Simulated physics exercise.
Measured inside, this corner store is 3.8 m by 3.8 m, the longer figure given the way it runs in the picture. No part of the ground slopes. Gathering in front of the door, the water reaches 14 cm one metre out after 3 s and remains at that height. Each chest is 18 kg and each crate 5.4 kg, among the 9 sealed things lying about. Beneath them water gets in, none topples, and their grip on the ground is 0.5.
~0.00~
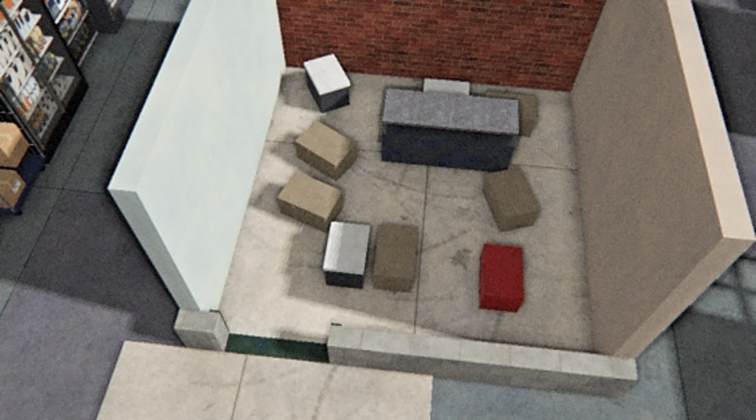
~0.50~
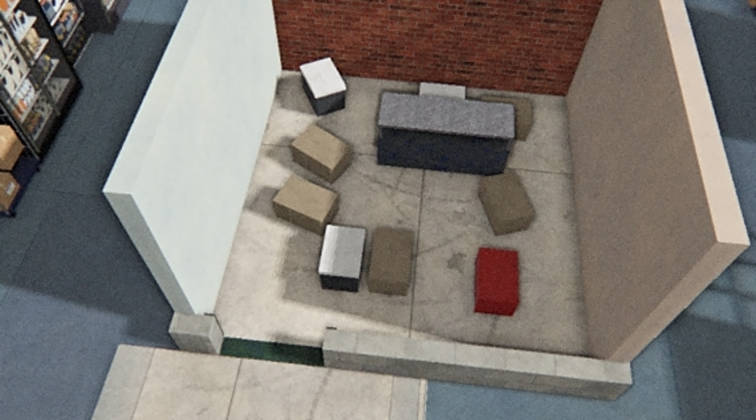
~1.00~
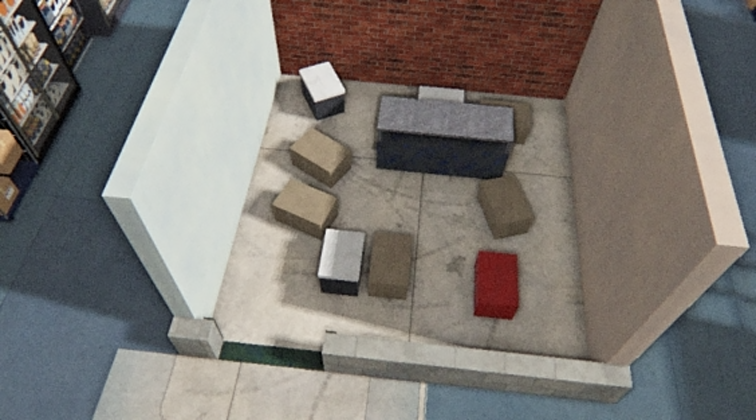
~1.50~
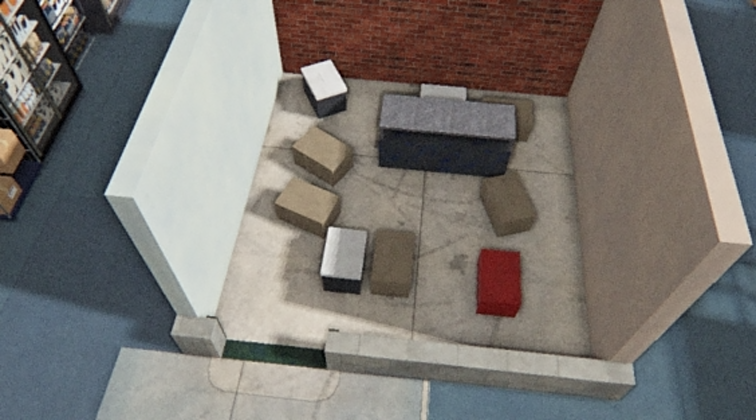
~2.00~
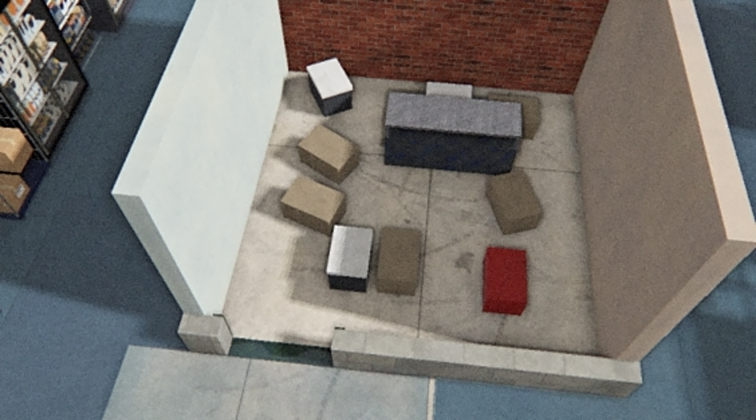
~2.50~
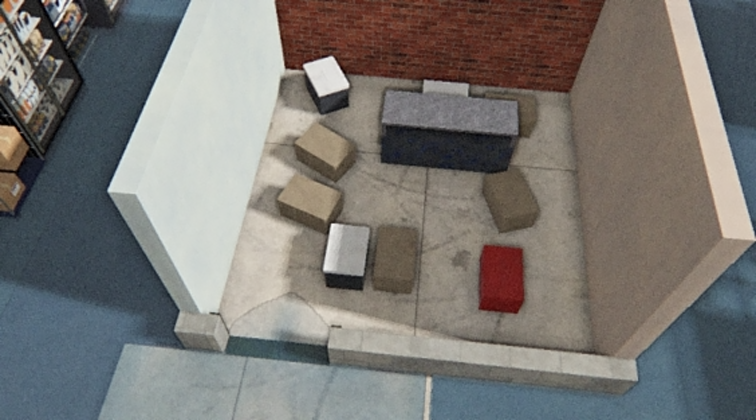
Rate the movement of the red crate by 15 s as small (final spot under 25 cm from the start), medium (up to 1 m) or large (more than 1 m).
Medium.
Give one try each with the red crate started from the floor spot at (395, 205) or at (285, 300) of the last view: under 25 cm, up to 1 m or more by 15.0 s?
A long trip, then a long trip.
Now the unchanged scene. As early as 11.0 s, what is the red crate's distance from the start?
About 10 cm.
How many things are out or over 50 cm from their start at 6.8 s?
By that time the total stands at 2.
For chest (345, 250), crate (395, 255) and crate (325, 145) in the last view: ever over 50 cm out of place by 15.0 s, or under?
Well, in sequence it's lower, lower, greater.
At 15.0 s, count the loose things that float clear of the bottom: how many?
At that time the total is 8.
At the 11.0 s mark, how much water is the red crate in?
About 3 cm.
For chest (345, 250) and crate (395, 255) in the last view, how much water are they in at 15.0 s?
First roughly 5 cm, second roughly 5 cm.
After 3.5 s the red crate is near (503, 272), 0.0 m from its start, aground; 0 afloat.
After 6.8 s the red crate is near (503, 272), 0.0 m from its start, aground; 2 afloat.
After 11.0 s the red crate is near (515, 271), 0.1 m from its start, afloat; 6 afloat.
After 15.0 s the red crate is near (560, 292), 0.6 m from its start, afloat; 8 afloat.
